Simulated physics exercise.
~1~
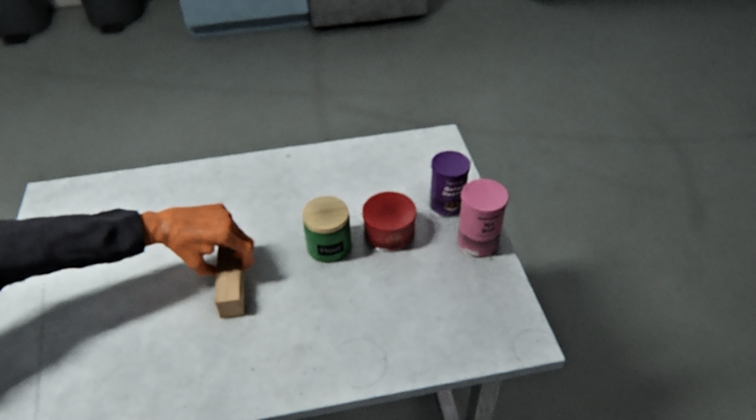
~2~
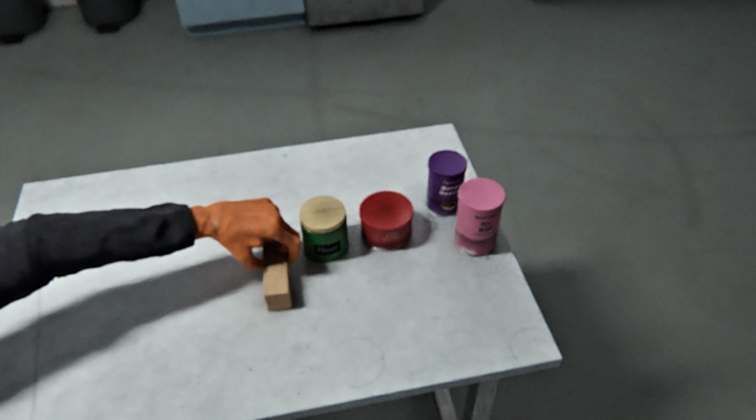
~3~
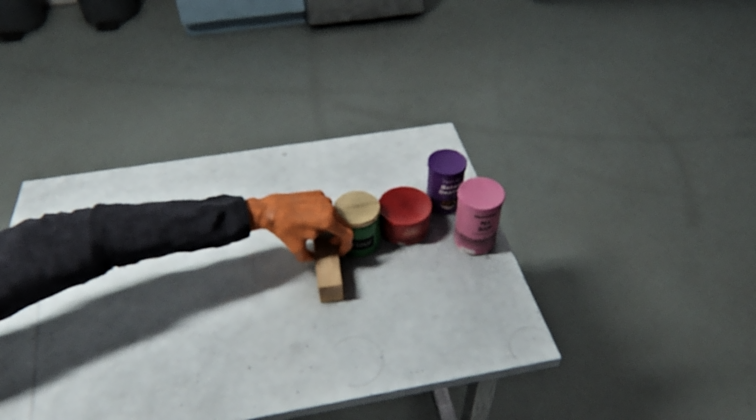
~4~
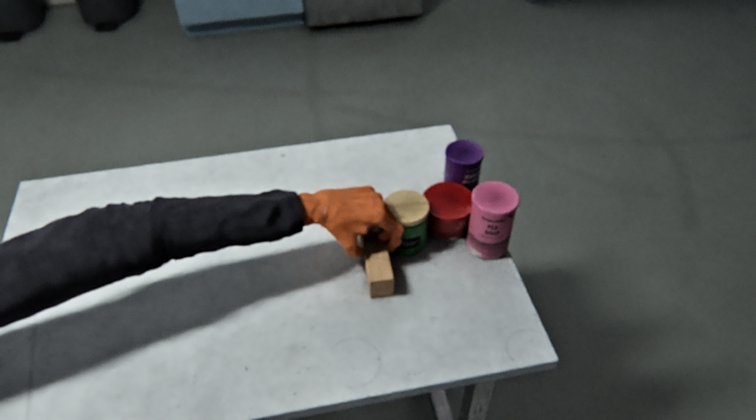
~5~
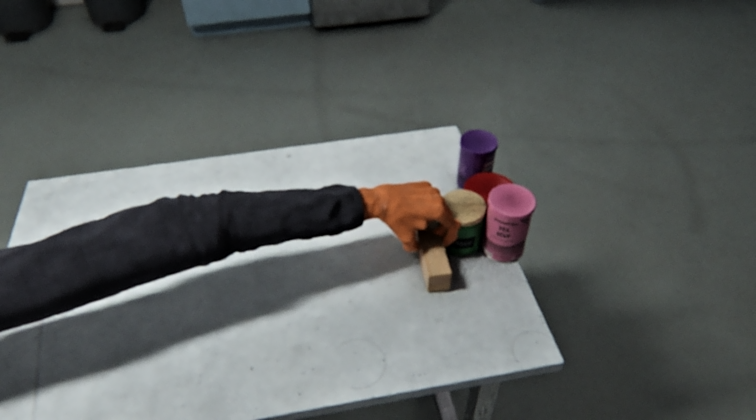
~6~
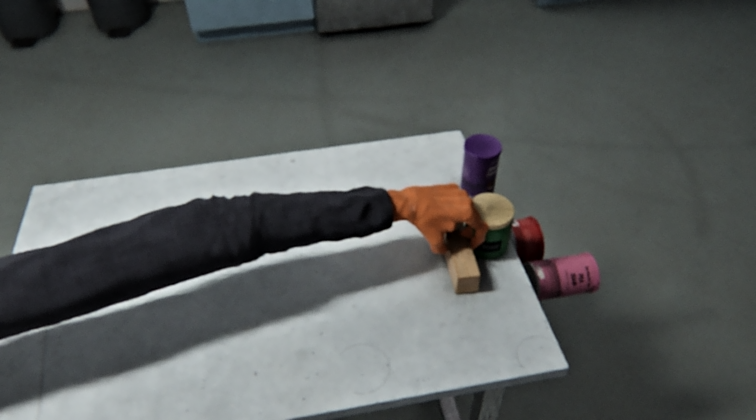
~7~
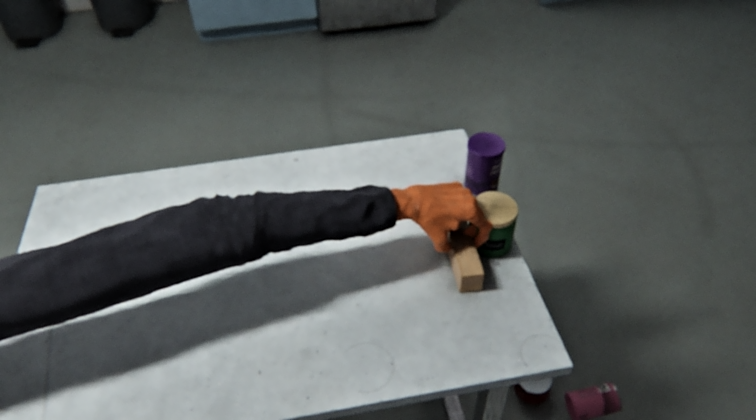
On a white table, a gloved hand pushes a block right, knocking pink and red containers off.
